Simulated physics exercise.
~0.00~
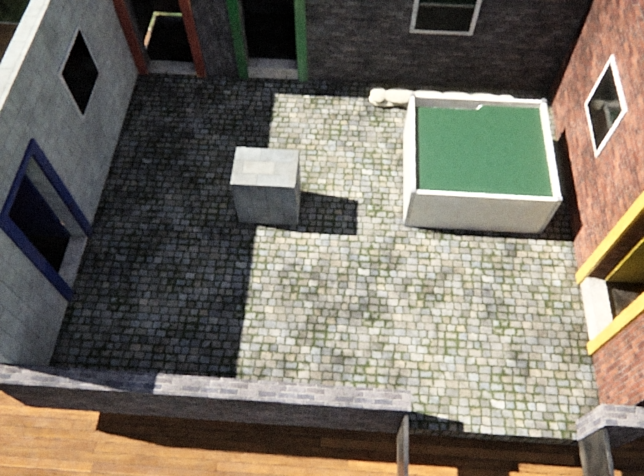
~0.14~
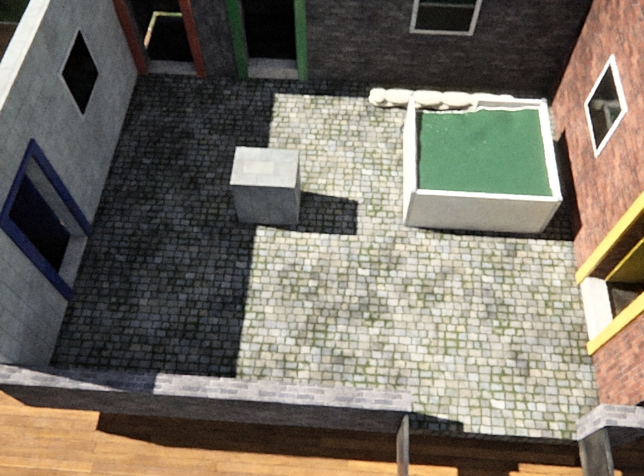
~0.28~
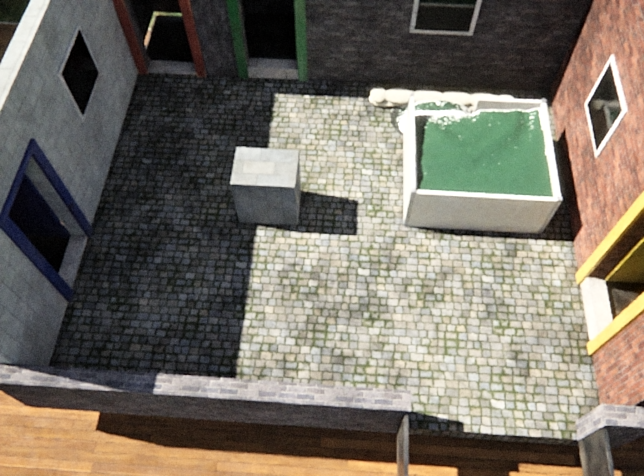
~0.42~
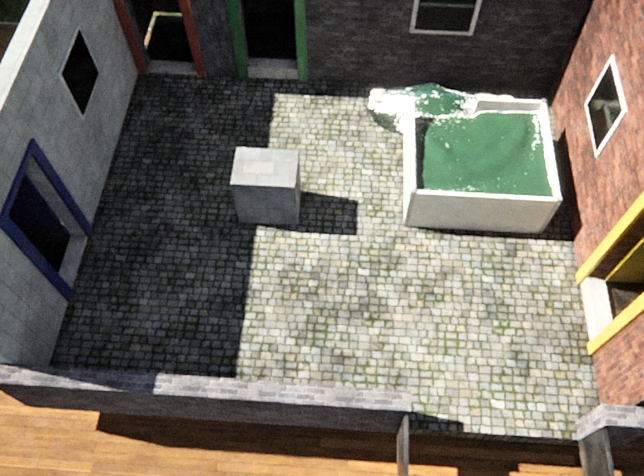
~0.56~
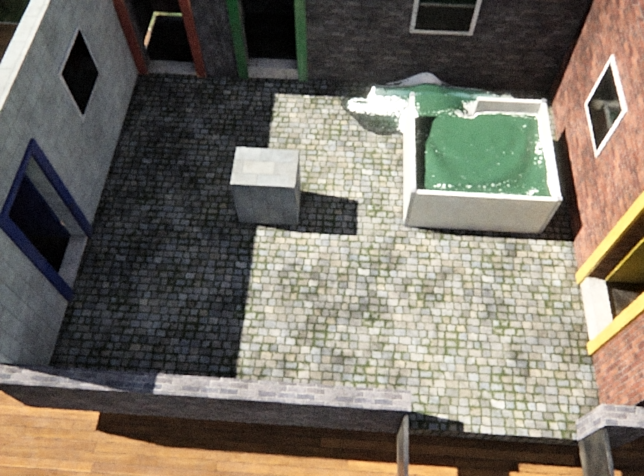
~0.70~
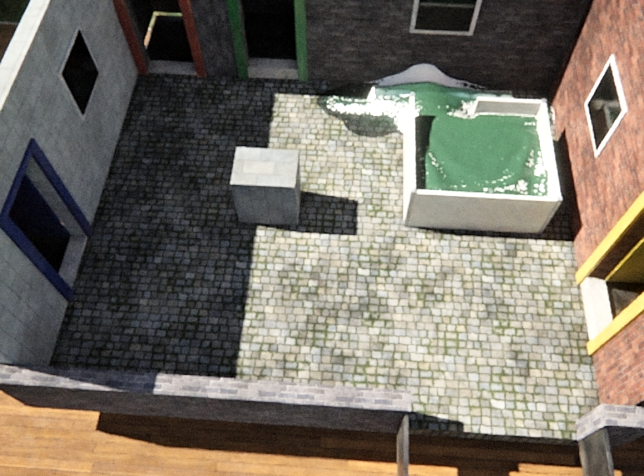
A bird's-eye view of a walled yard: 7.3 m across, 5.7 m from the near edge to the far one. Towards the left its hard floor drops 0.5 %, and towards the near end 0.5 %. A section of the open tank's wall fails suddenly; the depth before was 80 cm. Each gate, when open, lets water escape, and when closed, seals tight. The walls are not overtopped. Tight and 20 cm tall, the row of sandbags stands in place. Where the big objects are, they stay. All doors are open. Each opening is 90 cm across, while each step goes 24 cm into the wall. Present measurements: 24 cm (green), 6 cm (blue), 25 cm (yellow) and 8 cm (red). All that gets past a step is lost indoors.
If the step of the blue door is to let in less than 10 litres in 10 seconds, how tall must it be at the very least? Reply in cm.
At the very least, close to 5.5 cm.
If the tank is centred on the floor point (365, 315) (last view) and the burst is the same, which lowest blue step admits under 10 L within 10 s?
Then it needs to be around 8.5 cm high.
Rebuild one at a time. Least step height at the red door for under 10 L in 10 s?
For red, a step near 14.0 cm.
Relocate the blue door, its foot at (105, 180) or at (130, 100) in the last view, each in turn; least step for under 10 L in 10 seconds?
You'd want roughly 14.0 cm there first, then roughly 22 cm.
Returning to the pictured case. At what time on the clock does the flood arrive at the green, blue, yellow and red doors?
The green door at 1.1 s, the blue door at 3.2 s, the yellow door at 2.6 s, the red door at 1.8 s.
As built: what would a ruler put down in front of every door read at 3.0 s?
Depth (cm): Green 6 / blue 0 / yellow 9 / red 9.
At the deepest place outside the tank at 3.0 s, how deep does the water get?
About 34 cm at most.
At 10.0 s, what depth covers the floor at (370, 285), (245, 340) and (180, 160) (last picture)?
Respectively 3 cm, 5 cm and 6 cm.
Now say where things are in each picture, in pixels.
The first frame shows the open tank at (480, 148) is whole and still, 80 cm deep; the blue door at (53, 229) is dry.
In the second frame, the front is at a hidden place, 0.3 m from the gap on the far side; 0.2 m2 of floor is wet, 80 cm left at the back.
In the third frame, the gap is on the far side, the front 0.6 m out at a hidden place; the back of the open tank holds 80 cm.
In the fourth frame, the front is at (427, 92), 1.0 m from the gap on the far side; 1.4 m2 of floor is wet, 78 cm left at the back.
In the fifth frame, the front is at a hidden place, 1.3 m from the gap on the far side; 2.5 m2 of floor is wet, 69 cm left at the back.
In the sixth frame, the gap is on the far side, the front 1.6 m out at (550, 108); the back of the open tank holds 67 cm; 4.7 m in a straight line remain to the blue door at (53, 229).
After 1.4 s water covers 20 % of the floor, deepest (52 cm) near (431, 113); it has not reached the blue door.
After 3.0 s water covers 40 % of the floor, deepest (34 cm) near (545, 95); it has not reached the blue door.
After 10.0 s water covers 90 % of the floor, deepest (12 cm) near (432, 130); 5 cm at the blue door, 8 litres in over its 6 cm step.
At the blue door as built, the water arrived by 3.2 s and peaked near 9 cm at 4.0 s.
Run again over the same 10 s with other heights there, 19 litres in over 4.5 cm, 6 litres over 6.5 cm. The limit of 10 litres is kept from about 5.5 cm up.
